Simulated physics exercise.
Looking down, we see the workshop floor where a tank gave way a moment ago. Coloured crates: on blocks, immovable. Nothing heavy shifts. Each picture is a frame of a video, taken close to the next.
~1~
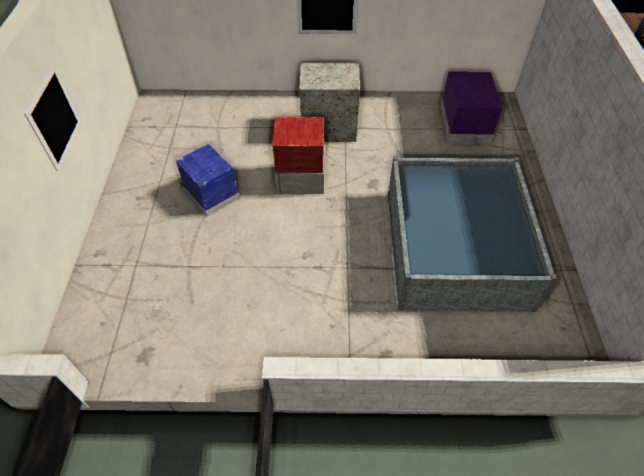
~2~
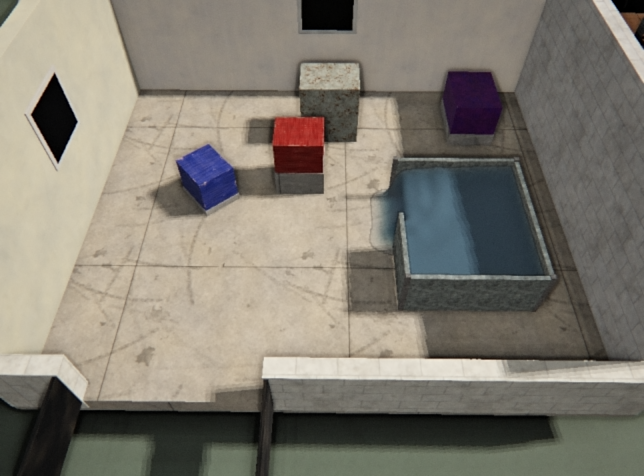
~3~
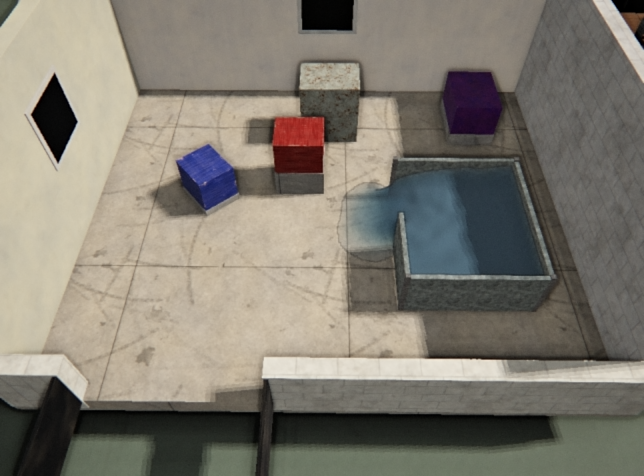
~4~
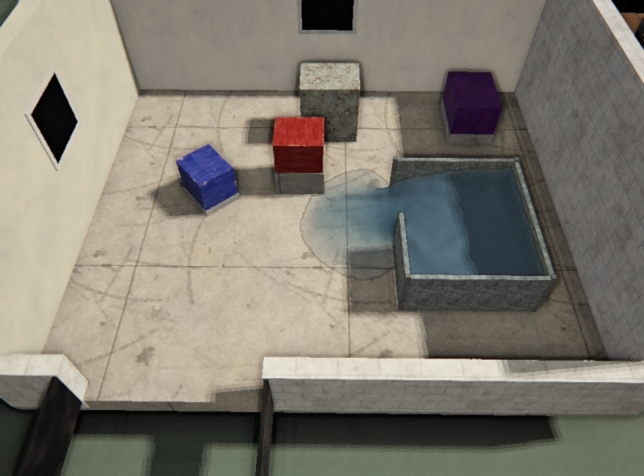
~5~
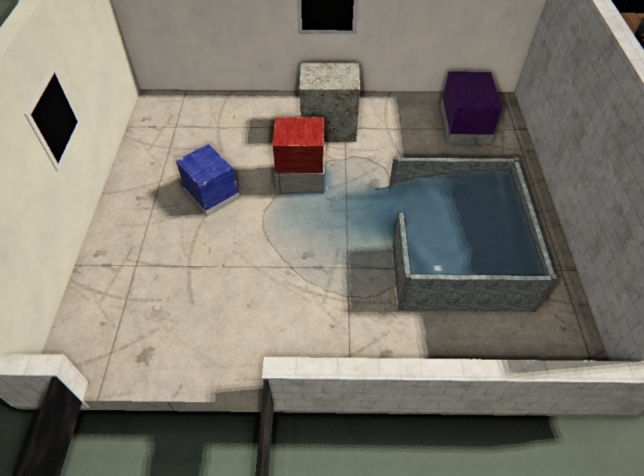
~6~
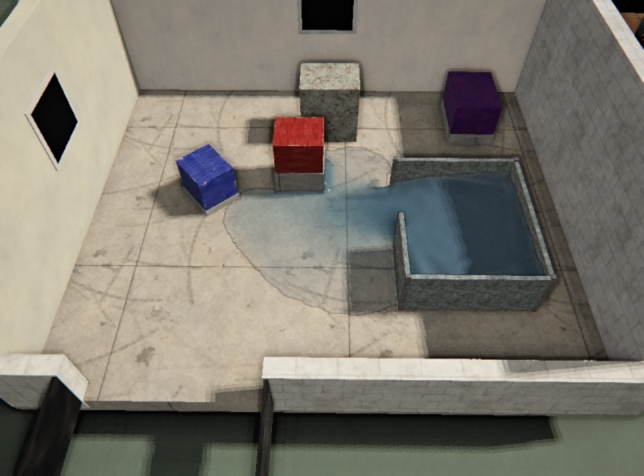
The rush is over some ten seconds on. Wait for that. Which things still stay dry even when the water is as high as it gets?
Result: The red crate comes through untouched; the purple crate comes through untouched; the blue crate comes through with water on it.
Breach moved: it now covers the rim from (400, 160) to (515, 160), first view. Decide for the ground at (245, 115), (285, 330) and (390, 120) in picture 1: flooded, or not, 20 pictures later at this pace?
Okay, the first is waterlogged, the next is left untouched, and the last is waterlogged.
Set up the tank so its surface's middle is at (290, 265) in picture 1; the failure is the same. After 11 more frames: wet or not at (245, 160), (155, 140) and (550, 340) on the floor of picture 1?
The first spot is not reached, the second inundated, and the third not reached.
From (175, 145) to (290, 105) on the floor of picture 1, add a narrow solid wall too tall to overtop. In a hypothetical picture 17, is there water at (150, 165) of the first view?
My call: Spared.
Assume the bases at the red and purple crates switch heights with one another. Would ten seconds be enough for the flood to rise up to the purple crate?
Well, the purple one stays untouched then.
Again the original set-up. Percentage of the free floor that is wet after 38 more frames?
Roughly 80 per cent.
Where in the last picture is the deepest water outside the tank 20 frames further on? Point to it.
Close to (33, 380), I'd say.
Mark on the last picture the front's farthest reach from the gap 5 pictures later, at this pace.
I'd go with roughly (85, 240).
A moment on, water covers 25 % of the floor; the red crate water round its plinth, the purple crate not reached, the blue crate water round its plinth.
Next, water covers 45 % of the floor; the red crate water round its plinth, the purple crate water round its plinth, the blue crate water round its plinth.
Then, water covers 60 % of the floor; the red crate water round its plinth, the purple crate water round its plinth, the blue crate water round its plinth.
Later, water covers 80 % of the floor; the red crate water round its plinth, the purple crate water round its plinth, the blue crate water round its plinth.
In the end, water covers 95 % of the floor; the red crate stayed above the water, the purple crate stayed above the water, the blue crate was topped.
